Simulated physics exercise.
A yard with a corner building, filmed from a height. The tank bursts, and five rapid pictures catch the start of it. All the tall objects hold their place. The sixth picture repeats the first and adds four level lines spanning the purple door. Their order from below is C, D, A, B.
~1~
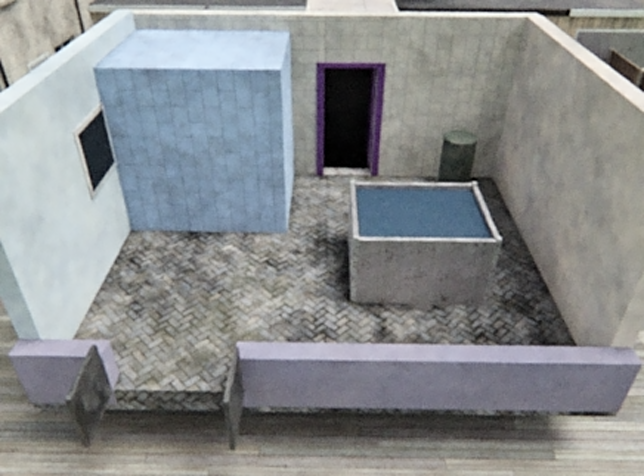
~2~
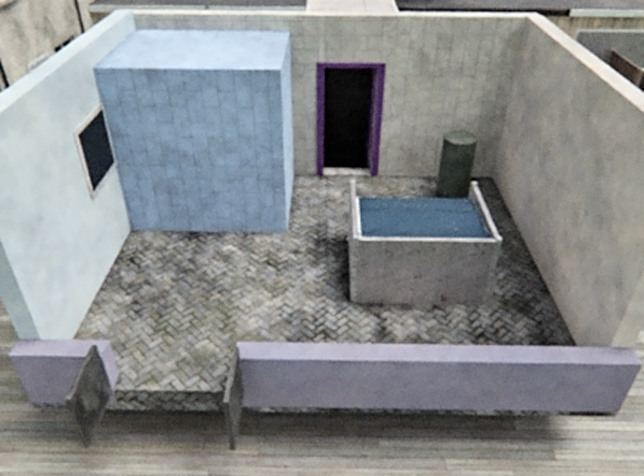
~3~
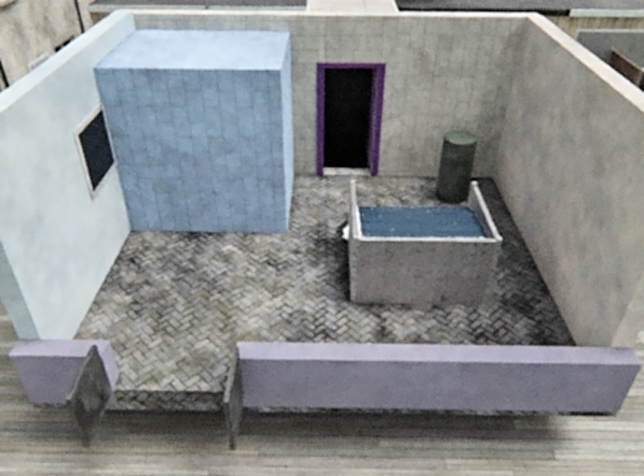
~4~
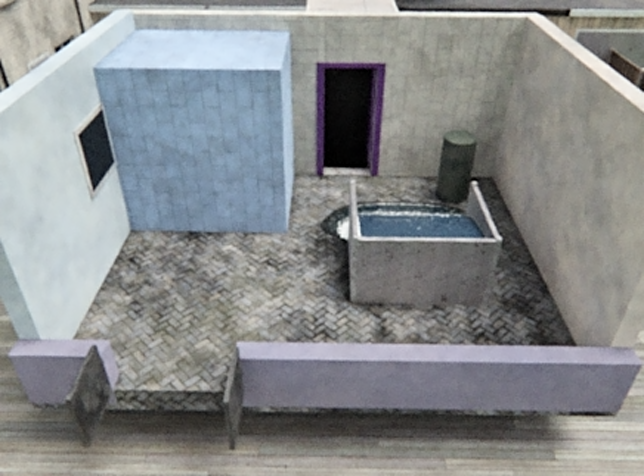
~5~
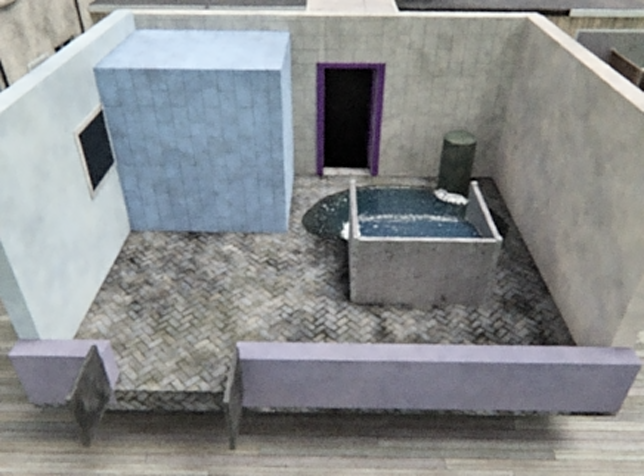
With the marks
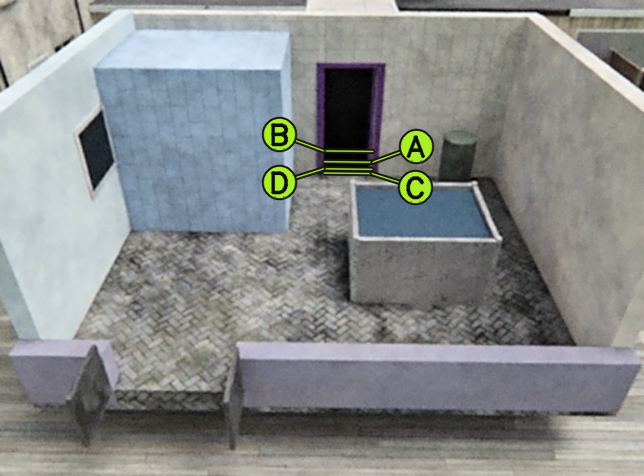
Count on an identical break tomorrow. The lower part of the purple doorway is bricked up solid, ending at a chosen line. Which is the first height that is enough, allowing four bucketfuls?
B is the one.
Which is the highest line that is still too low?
That would be A.
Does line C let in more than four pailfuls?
Yes, it does.
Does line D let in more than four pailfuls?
Yes.
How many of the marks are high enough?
One of them.
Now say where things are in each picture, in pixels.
In the first frame, water in the tank at rest, its middle at (419, 214); foot of the purple doorway at (347, 175); open gate at (173, 338).
In the second frame, water covers 2 % of the ground, its front hidden from here.
In the third frame, water covers 5 % of the ground, its front hidden from here.
In the fourth frame, 11 % of the ground under water, visible out to (332, 220).
In the fifth frame, 19 % of the ground under water, visible out to (389, 187).
In lime, A at (348, 161); B at (348, 151); C at (347, 173); D at (347, 169); from the bottom up C, D, A, B.
With A, about 9 bucketfuls get in.
With B, a splash gets over, under a bucket.
With C, dozens of bucketfuls pour in.
With D, dozens of bucketfuls pour in.
